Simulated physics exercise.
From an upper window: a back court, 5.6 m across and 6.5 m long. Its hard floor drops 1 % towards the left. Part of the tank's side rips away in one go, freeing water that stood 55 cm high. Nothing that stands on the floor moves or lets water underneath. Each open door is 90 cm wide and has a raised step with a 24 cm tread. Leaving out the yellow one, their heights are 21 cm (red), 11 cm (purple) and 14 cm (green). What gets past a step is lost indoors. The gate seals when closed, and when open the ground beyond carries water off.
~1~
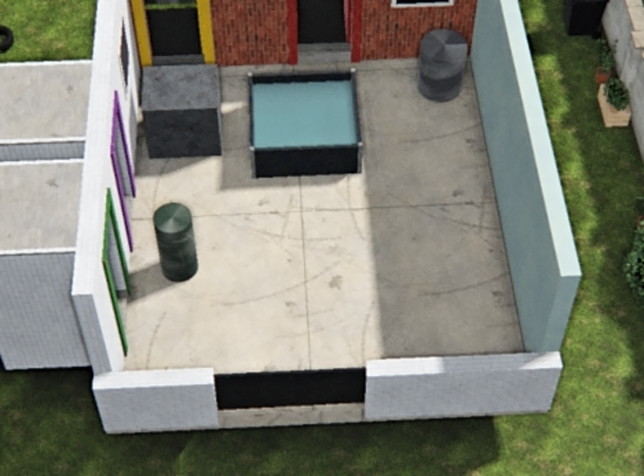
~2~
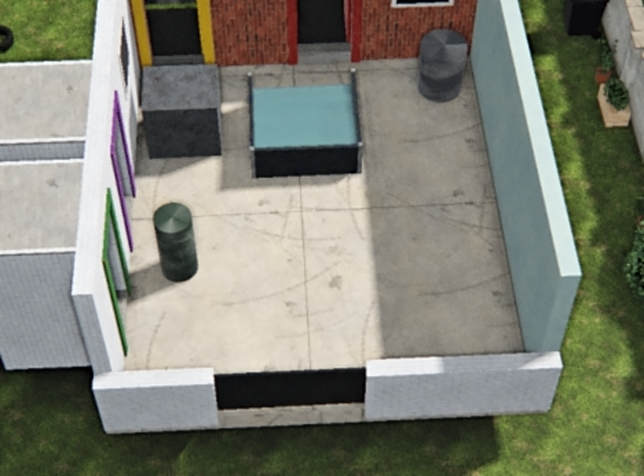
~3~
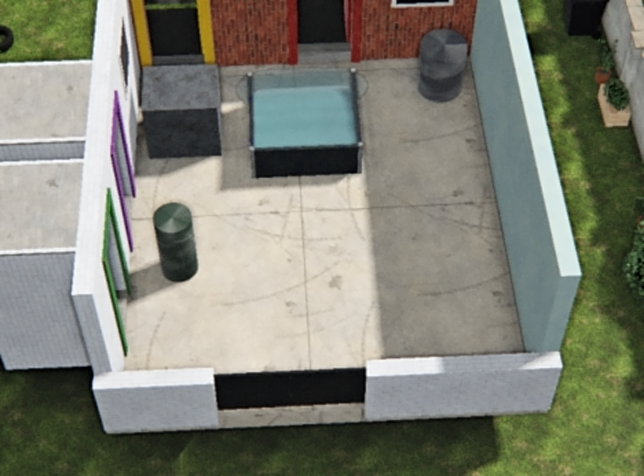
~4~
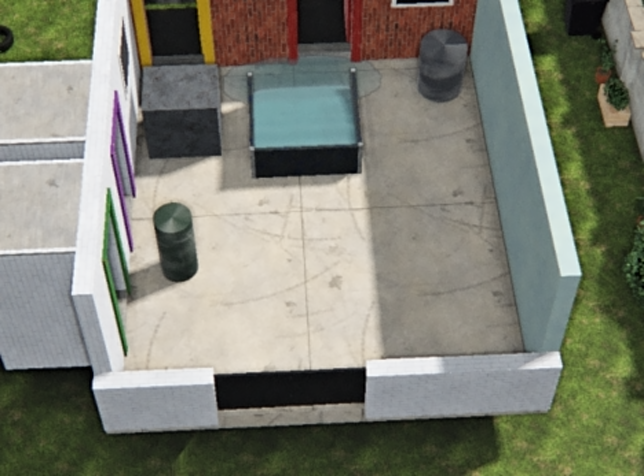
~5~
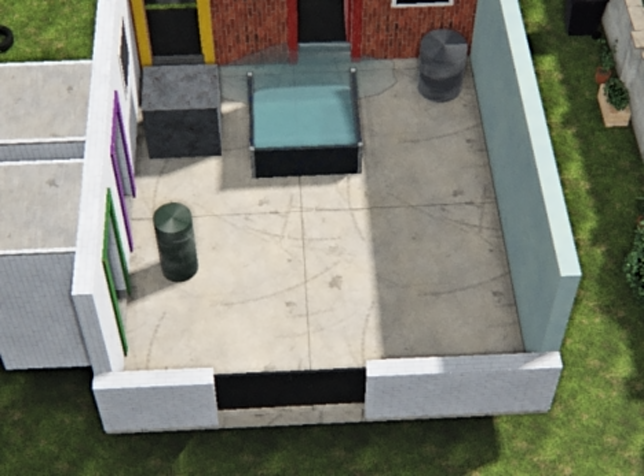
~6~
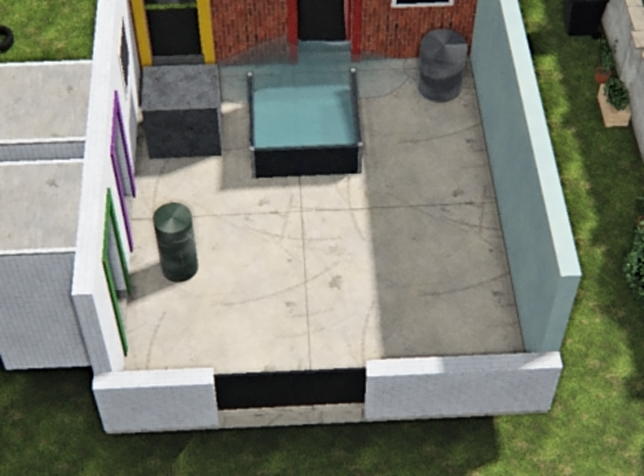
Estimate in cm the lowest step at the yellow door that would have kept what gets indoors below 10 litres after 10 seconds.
About 18 cm.
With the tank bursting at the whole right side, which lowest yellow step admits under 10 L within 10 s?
About 9.0 cm.
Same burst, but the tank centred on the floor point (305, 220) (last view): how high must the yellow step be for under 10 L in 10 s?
About 14.5 cm.
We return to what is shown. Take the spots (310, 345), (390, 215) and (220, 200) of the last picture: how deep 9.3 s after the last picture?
In that order: 4, 2 and 2 cm.
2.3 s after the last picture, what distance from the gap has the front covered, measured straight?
About 4.4 m.
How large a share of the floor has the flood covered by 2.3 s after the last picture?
Near 35 per cent is wet.
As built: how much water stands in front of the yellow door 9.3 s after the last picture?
Some 8.0 cm.
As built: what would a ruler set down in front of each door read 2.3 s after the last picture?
In cm: Red 14, purple 4, green 0, yellow 14.
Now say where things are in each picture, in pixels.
The tank at (304, 113) is whole and still, 55 cm deep; the yellow door at (173, 24) is dry, in the first frame.
Water pours out on the far side and has run 0.2 m, to a hidden place; about 10 cm deep outside, 55 cm at the back, in the second frame.
Water pours out on the far side and has run 0.7 m, to (280, 72); about 10 cm deep outside, 55 cm at the back, in the third frame.
The gap is on the far side, the front 0.9 m out at (241, 66); the back of the tank holds 52 cm, in the fourth frame.
The front is at a hidden place, 1.1 m from the gap on the far side; 2.4 m2 of floor is wet, 46 cm left at the back, in the fifth frame.
Water pours out on the far side and has run 1.3 m, to (399, 59); about 14 cm deep outside, 46 cm at the back; the yellow door at (173, 24), 2.2 m from the gap, is still 0.4 m from the nearest water, in the sixth frame.
Then, 0.7 s after the last picture water covers 15 % of the floor, deepest (38 cm) near (291, 71); 10 cm at the yellow door, 0 litres in over its 8 cm step.
Then, 2.3 s after the last picture water covers 35 % of the floor, deepest (26 cm) near (162, 69); 14 cm at the yellow door, 11 litres in over its 8 cm step.
Then, 9.3 s after the last picture water covers 90 % of the floor, deepest (8 cm) near (126, 338); 8 cm at the yellow door, 98 litres in over its 8 cm step.
At the yellow door as built, the water peaked near 18 cm, 2.9 s after the last picture.
Run again over the same 10 s with other heights there, 25 litres in over 14.5 cm, 7 litres over 19.5 cm. The limit of 10 litres is kept from about 18 cm up.
